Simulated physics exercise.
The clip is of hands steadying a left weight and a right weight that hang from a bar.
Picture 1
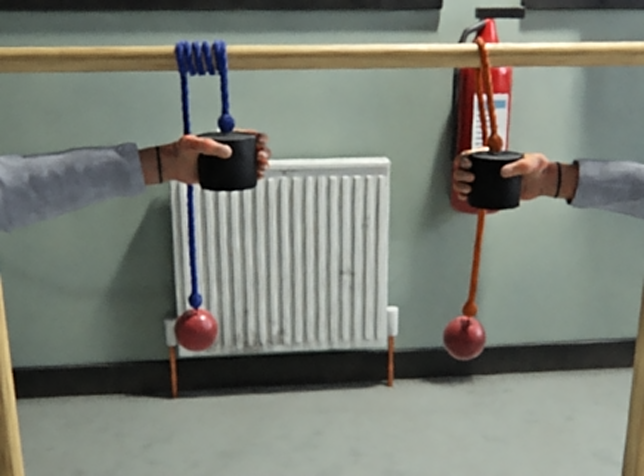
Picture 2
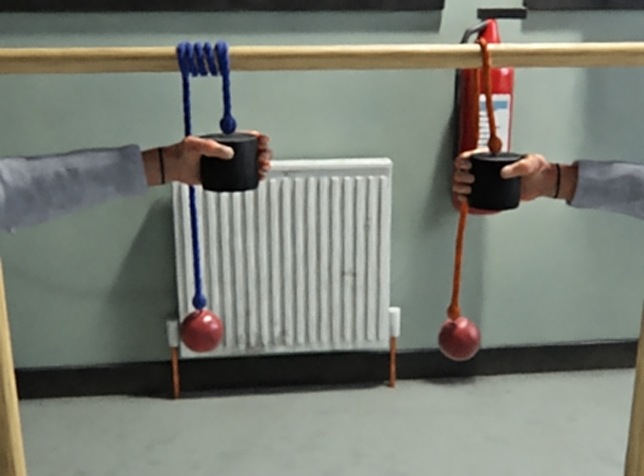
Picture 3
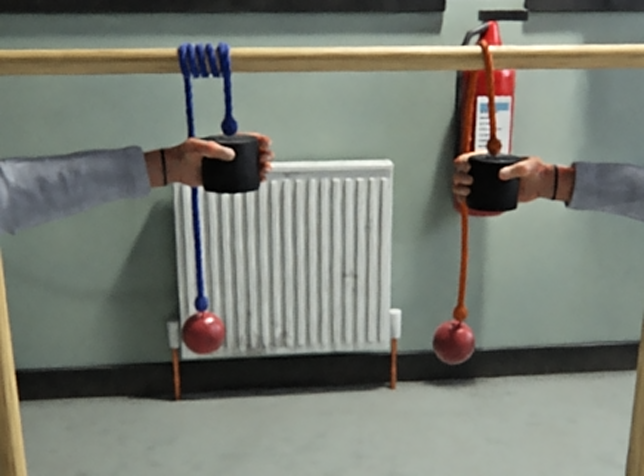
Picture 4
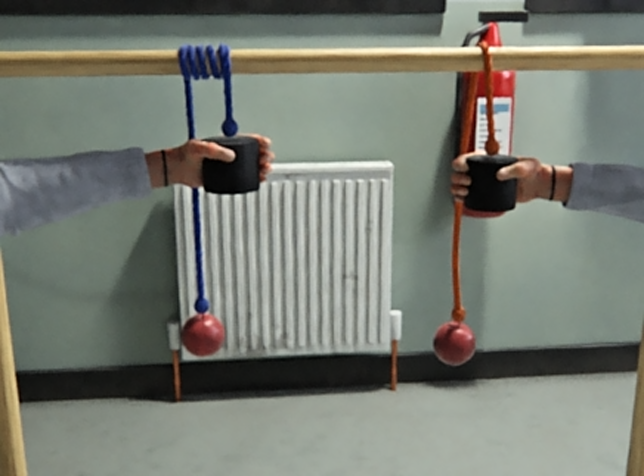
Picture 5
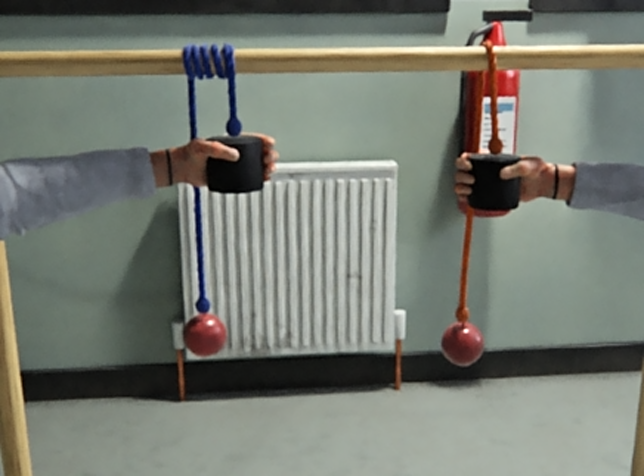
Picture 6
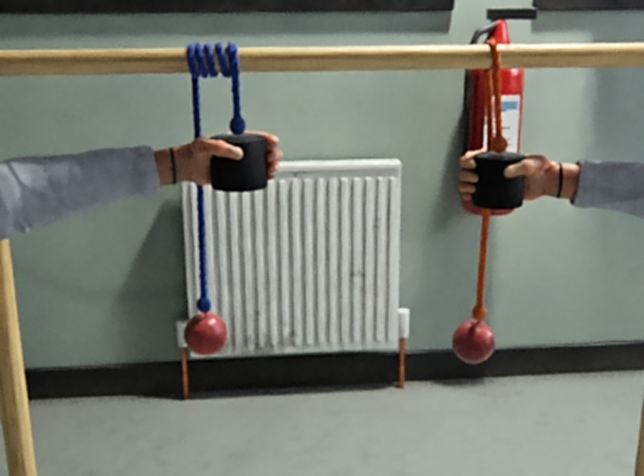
In a room with a radiator and a fire extinguisher, two hands held black cylinders tied to ropes over a wooden rail, while the right red ball swung slightly left, then back right.
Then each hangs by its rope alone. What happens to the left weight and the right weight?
In the end the left weight stays hanging; the right weight drops.
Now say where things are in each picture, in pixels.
The first frame shows left weight (228, 160); right weight (494, 180); left apple (196, 330); right apple (464, 338).
The second frame shows left weight (230, 162); right weight (494, 180).
The third frame shows left weight (231, 163); right weight (493, 182).
The fourth frame shows left weight (231, 165); right weight (491, 183).
The fifth frame shows left weight (235, 164); right weight (494, 181).
The sixth frame shows left weight (239, 162); right weight (498, 180); left rope wound several times round the rail; right rope only laid over the rail.
Then, 0.26 s after the last picture, left weight hanging near (238, 142); right weight dropping near (492, 264).
Then, 0.56 s after the last picture, left weight hanging near (231, 151); right weight on the floor.
Then, 0.90 s after the last picture, left weight hanging near (236, 150); right weight on the floor.
At rest, left weight hanging near (234, 151); right weight on the floor. The left weight is held and the right weight pulls its rope through.
